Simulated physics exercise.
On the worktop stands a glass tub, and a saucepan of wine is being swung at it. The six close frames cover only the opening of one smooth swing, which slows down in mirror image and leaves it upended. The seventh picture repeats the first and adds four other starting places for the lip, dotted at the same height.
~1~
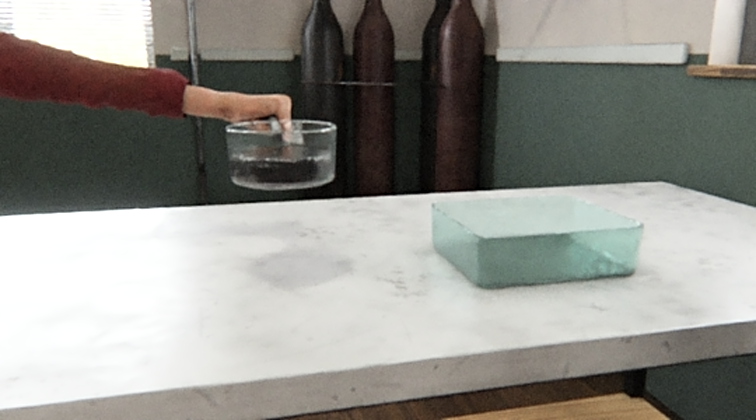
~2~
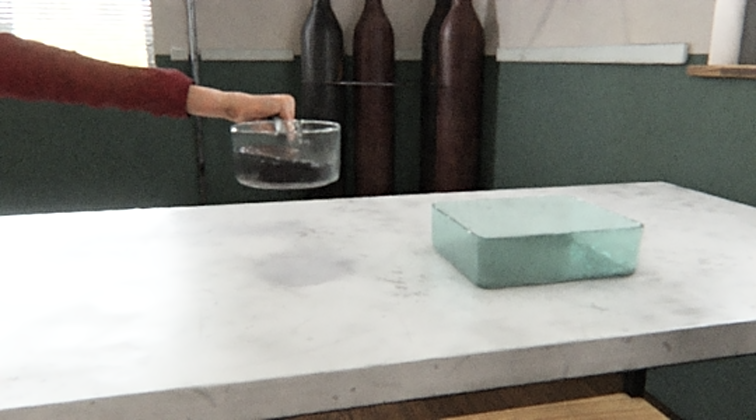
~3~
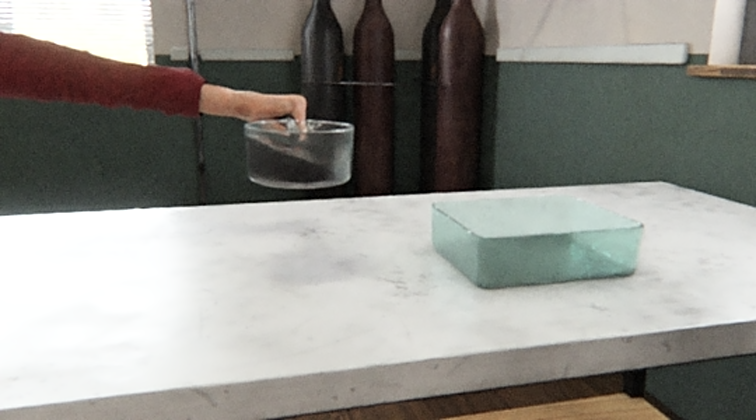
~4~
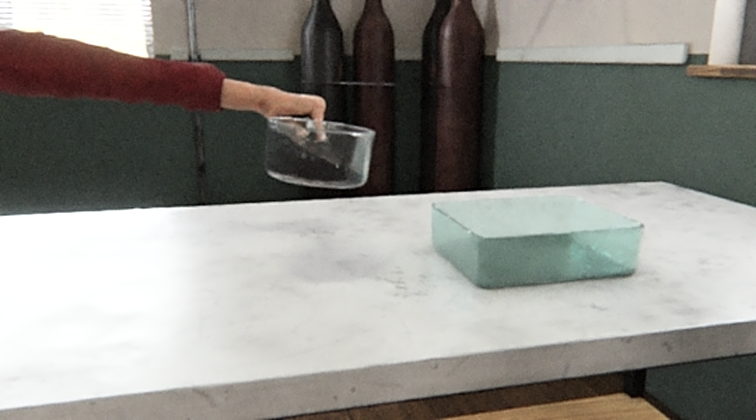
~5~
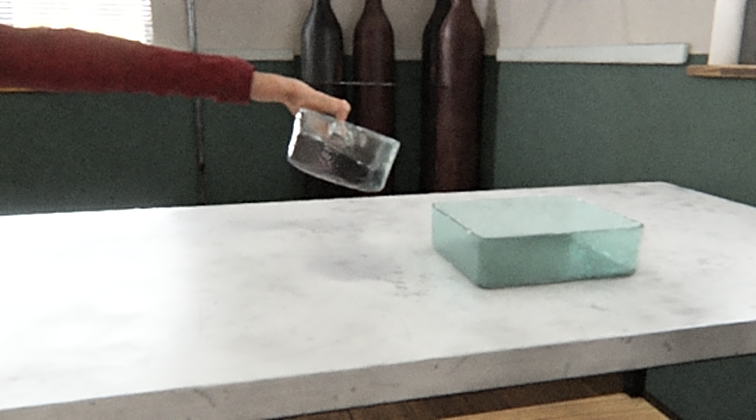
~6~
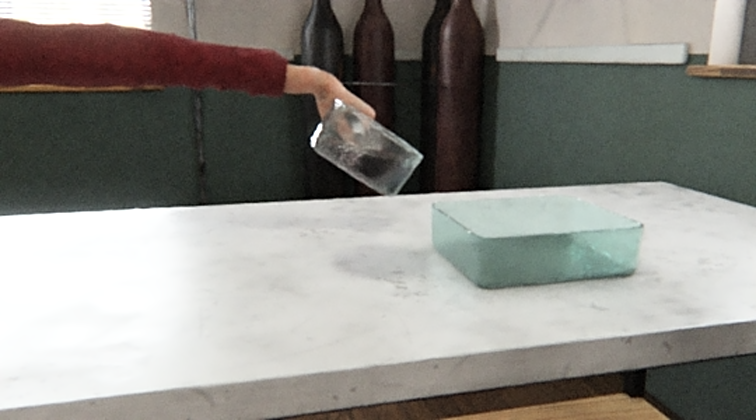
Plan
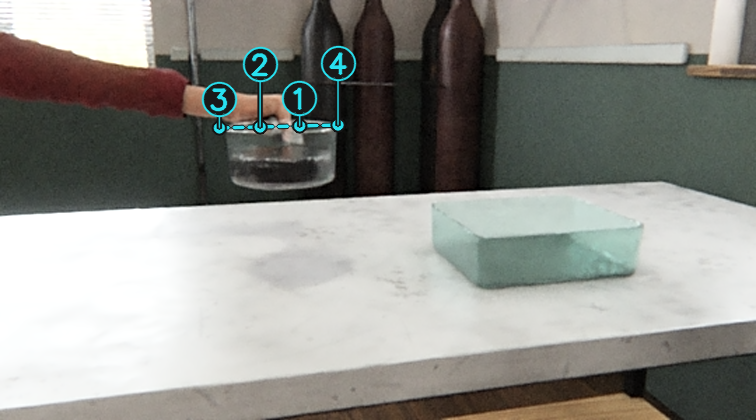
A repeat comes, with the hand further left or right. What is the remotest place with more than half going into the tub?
Use dot 1.
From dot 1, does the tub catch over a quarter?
Yes, clearly.
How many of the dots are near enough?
Two.
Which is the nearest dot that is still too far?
2.
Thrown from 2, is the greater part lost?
Yes.
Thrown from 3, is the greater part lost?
Yes, it does.
On the marked copy, 1 at (299, 126); 2 at (260, 126); 3 at (219, 127); 4 at (338, 125).
For dot 1, about 64 % lands in the tub, 25 % falls short and 10 % goes beside or beyond.
For dot 2, about 29 % lands in the tub, 65 % falls short and 7 % goes beside or beyond.
For dot 3, about 0 % lands in the tub, 98 % falls short.
For dot 4, about 74 % lands in the tub, 8 % falls short and 19 % goes beside or beyond.
